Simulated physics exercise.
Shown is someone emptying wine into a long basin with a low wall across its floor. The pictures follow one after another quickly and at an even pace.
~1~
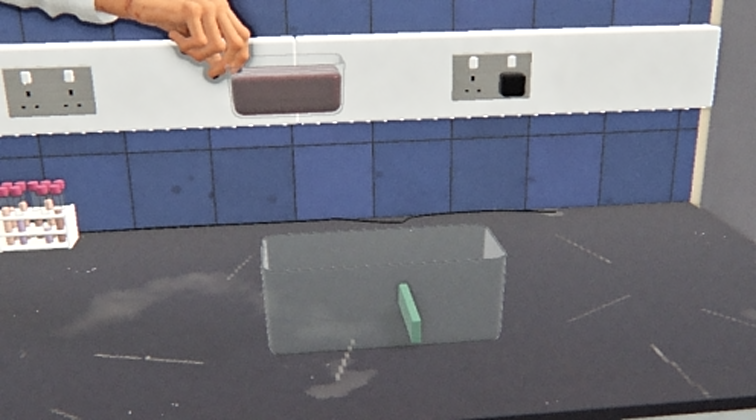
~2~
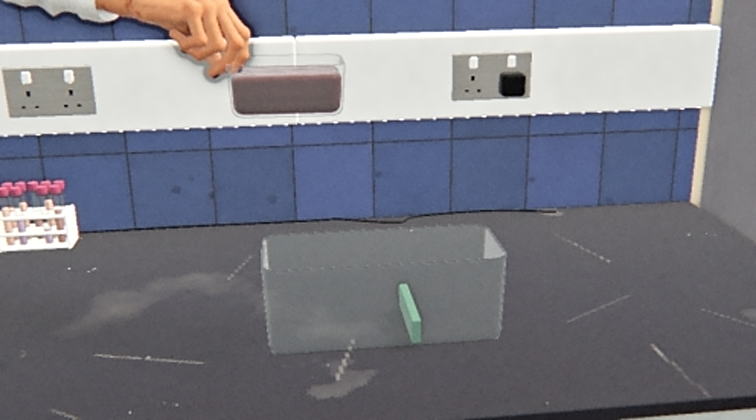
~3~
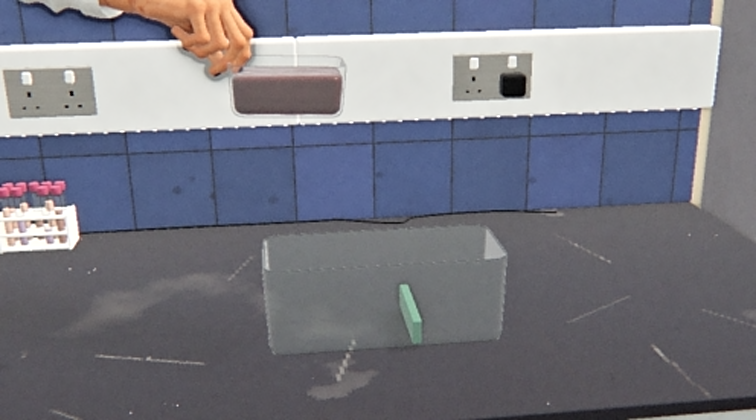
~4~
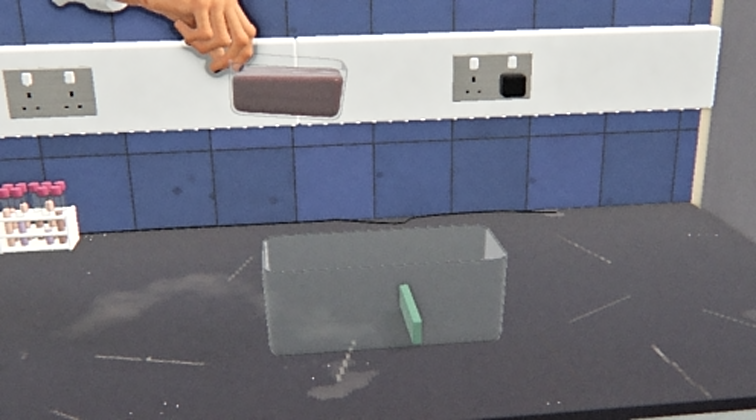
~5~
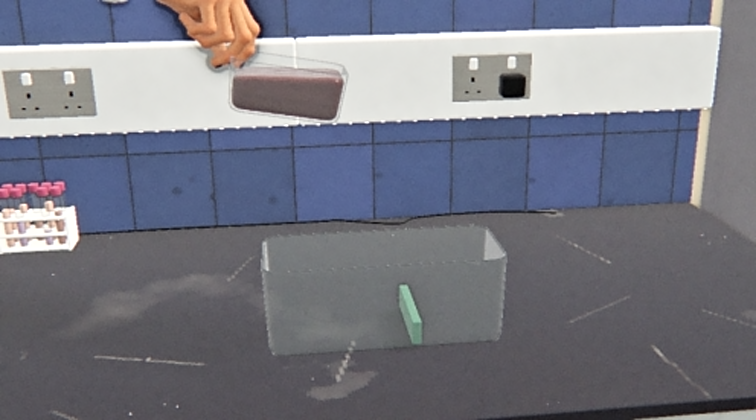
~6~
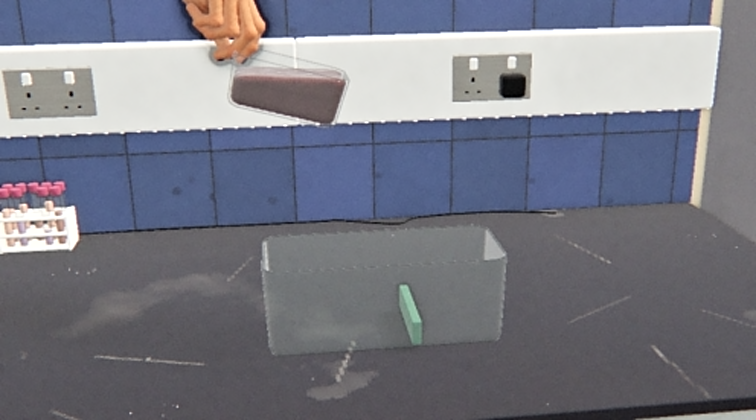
A hand held a clear container of dark red wine above a long, see-through basin with a low green wall inside, keeping it nearly level at first, then slowly tilted it down toward the right.
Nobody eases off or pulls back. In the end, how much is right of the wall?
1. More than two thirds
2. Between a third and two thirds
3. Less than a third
Between a third and two thirds.
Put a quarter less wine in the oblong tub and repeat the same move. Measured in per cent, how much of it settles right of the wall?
Estimated share: Around 30 %.
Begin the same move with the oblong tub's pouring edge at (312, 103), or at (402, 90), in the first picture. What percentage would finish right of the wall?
Roughly 10 in a hundred the first time and 65 in a hundred the second.
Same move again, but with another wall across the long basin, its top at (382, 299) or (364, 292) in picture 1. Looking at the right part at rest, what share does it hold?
About 70 and 75 per cent.
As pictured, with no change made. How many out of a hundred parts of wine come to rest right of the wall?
Share approx. 50 %.
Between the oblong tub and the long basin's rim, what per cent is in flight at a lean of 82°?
It comes to around 60 per cent.
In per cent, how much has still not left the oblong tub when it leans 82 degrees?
It still holds around 25 per cent there.
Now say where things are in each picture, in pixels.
Tilt 0°; pouring edge (342, 60); surface from (231, 73) to (340, 70); the long basin's rim runs from (263, 255) to (496, 241); the wall's top is at (409, 303), in the first frame.
Tilt 1°; pouring edge (342, 61); surface from (232, 73) to (340, 70), in the second frame.
Tilt 3°; pouring edge (343, 63); surface from (233, 73) to (341, 72), in the third frame.
Tilt 6°; pouring edge (344, 67); surface from (233, 73) to (341, 72), in the fourth frame.
Tilt 10°; pouring edge (345, 72); surface from (233, 73) to (343, 74), in the fifth frame.
Tilt 16°; pouring edge (346, 77); surface from (233, 73) to (345, 74), in the sixth frame.
A moment on, the oblong tub is tipped on its side and 23 per cent is still to pour, 5 is left of the wall and 13 right of it.
Next, the oblong tub is tipped right over and 1 per cent is still to pour, 36 is left of the wall and 50 right of it.
Then the oblong tub is tipped right over and 0 per cent is still to pour, 46 is left of the wall and 48 right of it.
Later the oblong tub is tipped right over and 0 per cent is still to pour, 46 is left of the wall and 48 right of it.
Finally, 46 per cent lies left of the wall, 48 right of it and 6 outside.
